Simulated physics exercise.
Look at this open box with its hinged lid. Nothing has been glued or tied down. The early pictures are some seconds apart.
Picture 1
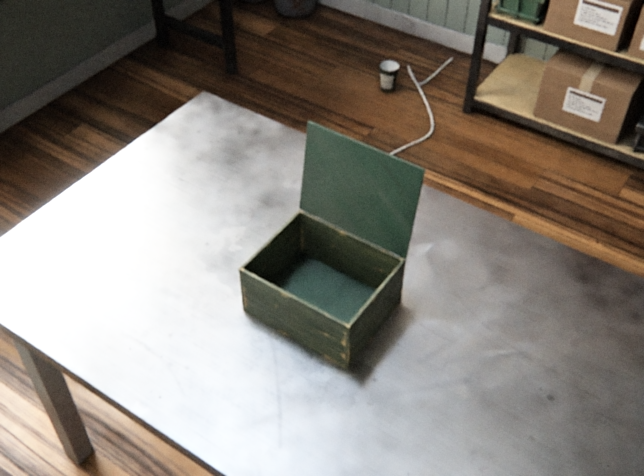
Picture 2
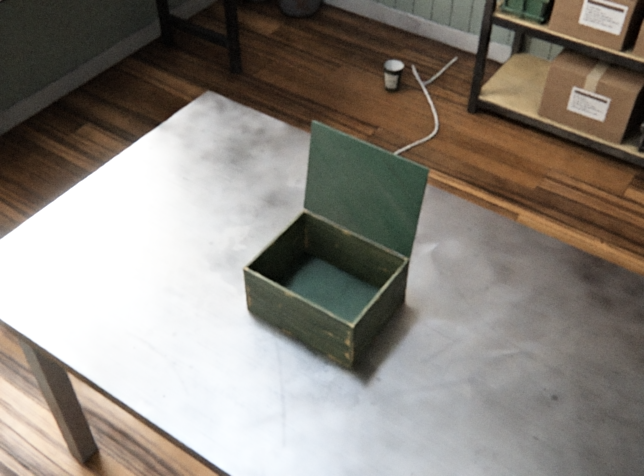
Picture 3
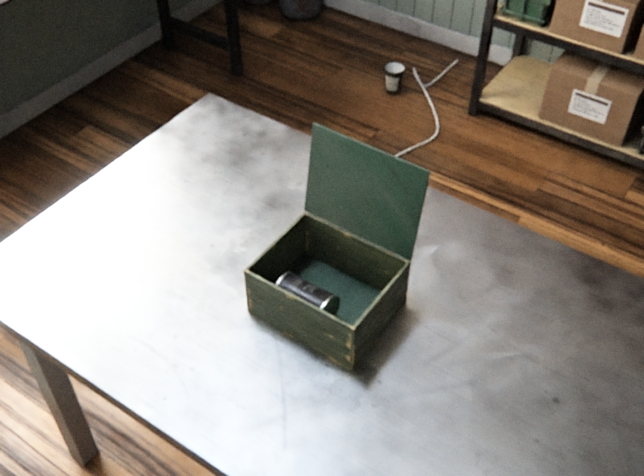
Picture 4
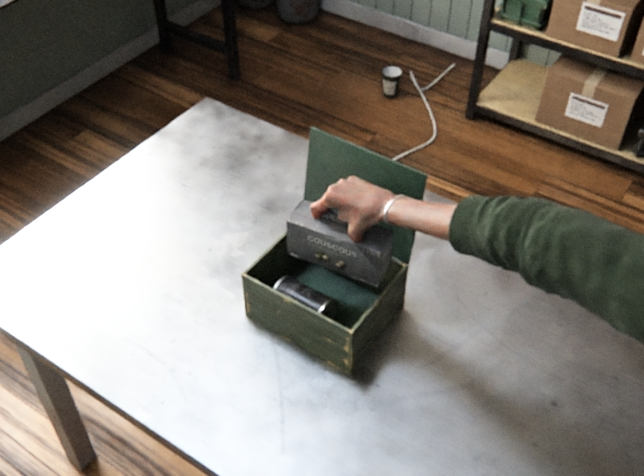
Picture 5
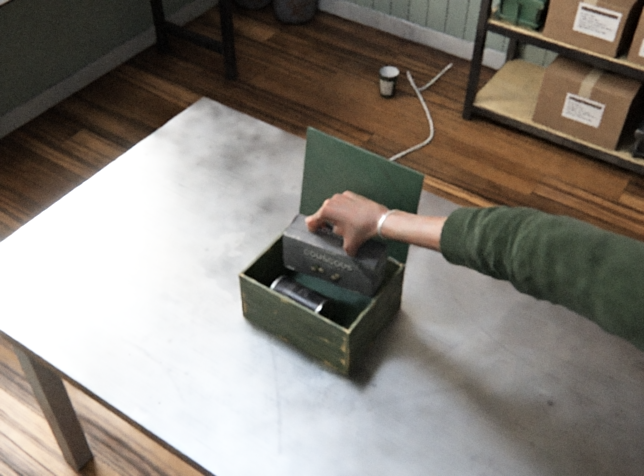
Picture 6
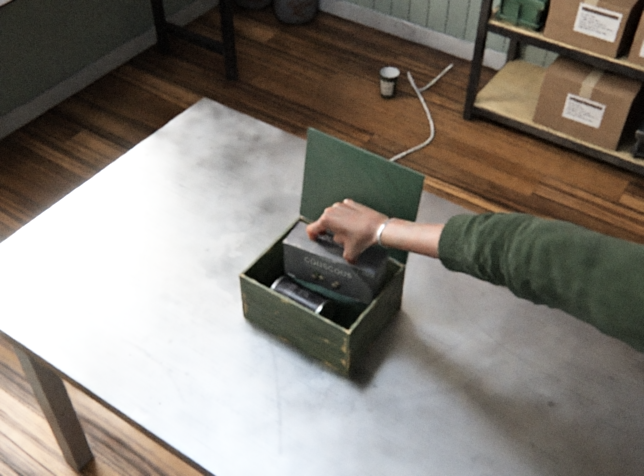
An open green wooden box with its hinged lid raised sits on a pale grey metal table, seen from above at an angle in a wood-floored room with cardboard boxes on shelves at upper right. The box is empty at first, then a dark cylinder lies inside at left. A green-sleeved arm reaches from the right, lowering a grey carton into the box, while the view shifts very slightly.
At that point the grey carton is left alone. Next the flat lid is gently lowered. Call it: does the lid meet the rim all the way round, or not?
It meets the rim all the way round.
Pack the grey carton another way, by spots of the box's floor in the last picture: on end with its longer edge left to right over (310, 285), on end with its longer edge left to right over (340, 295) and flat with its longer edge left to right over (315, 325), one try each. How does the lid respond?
The first time the lid can't shut, the second time it can't shut, and the third time it goes down fully.
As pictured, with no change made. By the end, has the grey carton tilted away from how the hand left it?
In the end, the grey carton keeps its orientation.
Then, 0.60 s past the last view, grey carton displaced a little near (330, 285).
Then, 1.60 s past the last view, lid 60° above the rim; grey carton displaced a little near (330, 285).
Then, 2.20 s past the last view, lid 16° above the rim; grey carton displaced a little near (330, 285).
Finally, lid shut; moved from the start, grey carton; black tin still in place. Final places as the last picture's camera would see them, grey carton near (330, 285).
